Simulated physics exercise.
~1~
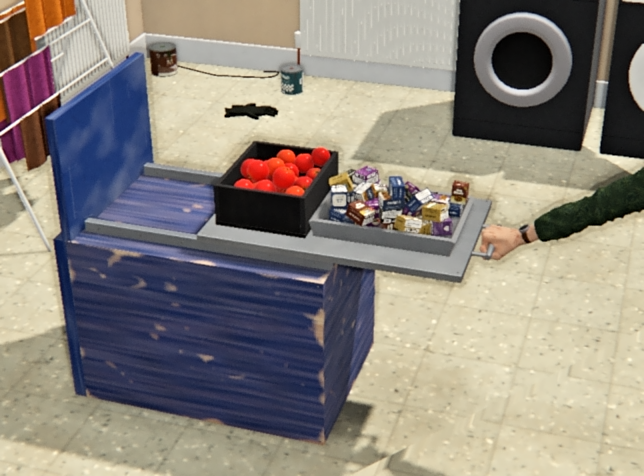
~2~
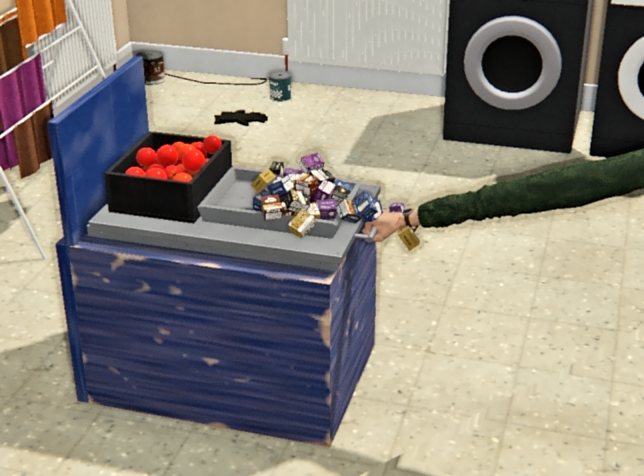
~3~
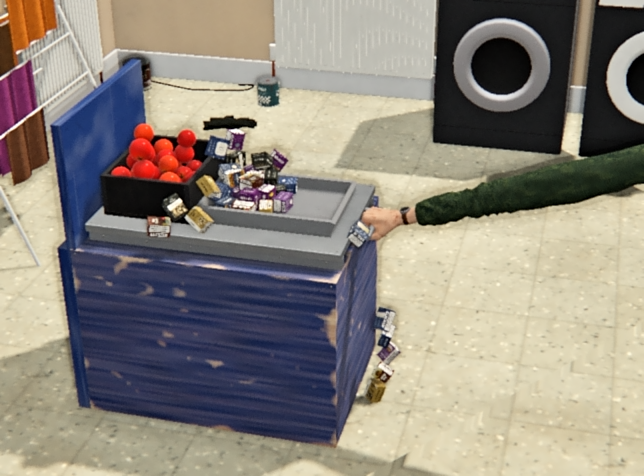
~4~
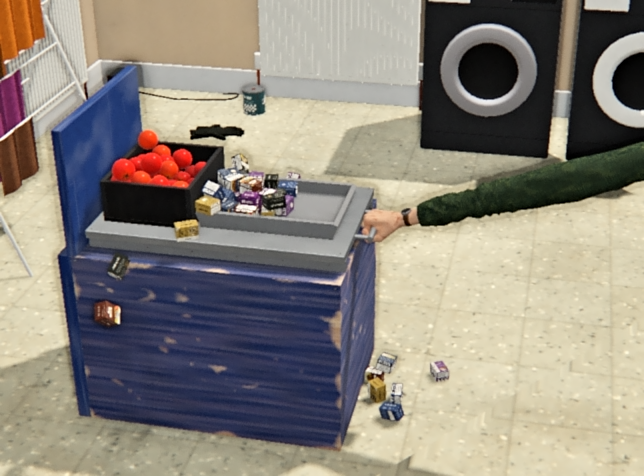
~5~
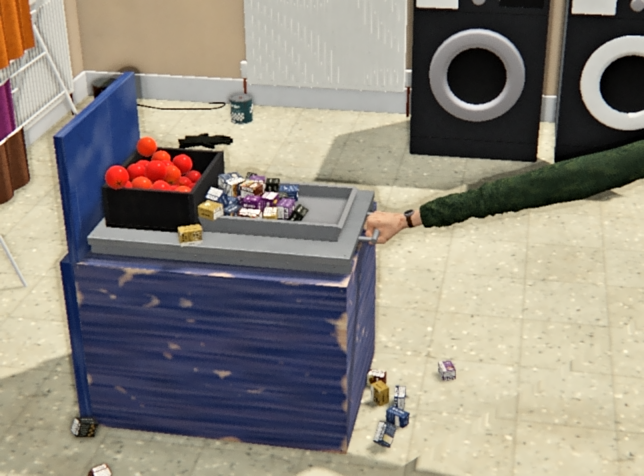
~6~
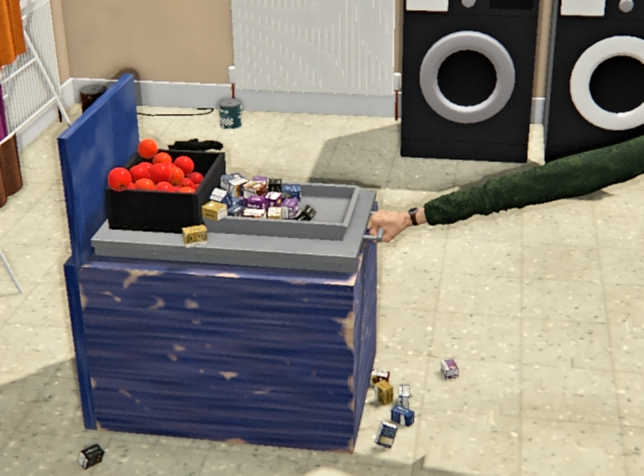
A hand in a dark green sleeve shoves a grey sliding shelf leftward over a worn blue wooden cabinet, seen from slightly above in a room with black front-loading machines behind. On the shelf, a black crate of red tomatoes sits left of a shallow grey crate heaped with small colourful cartons. As the shelf slams home near the upright blue panel, the cartons surge and scatter, some dropping off the right end and others off the front. Most tomatoes stay piled in their crate. Finally everything rests, with several cartons on the pale tiled floor and one gold carton on the shelf.
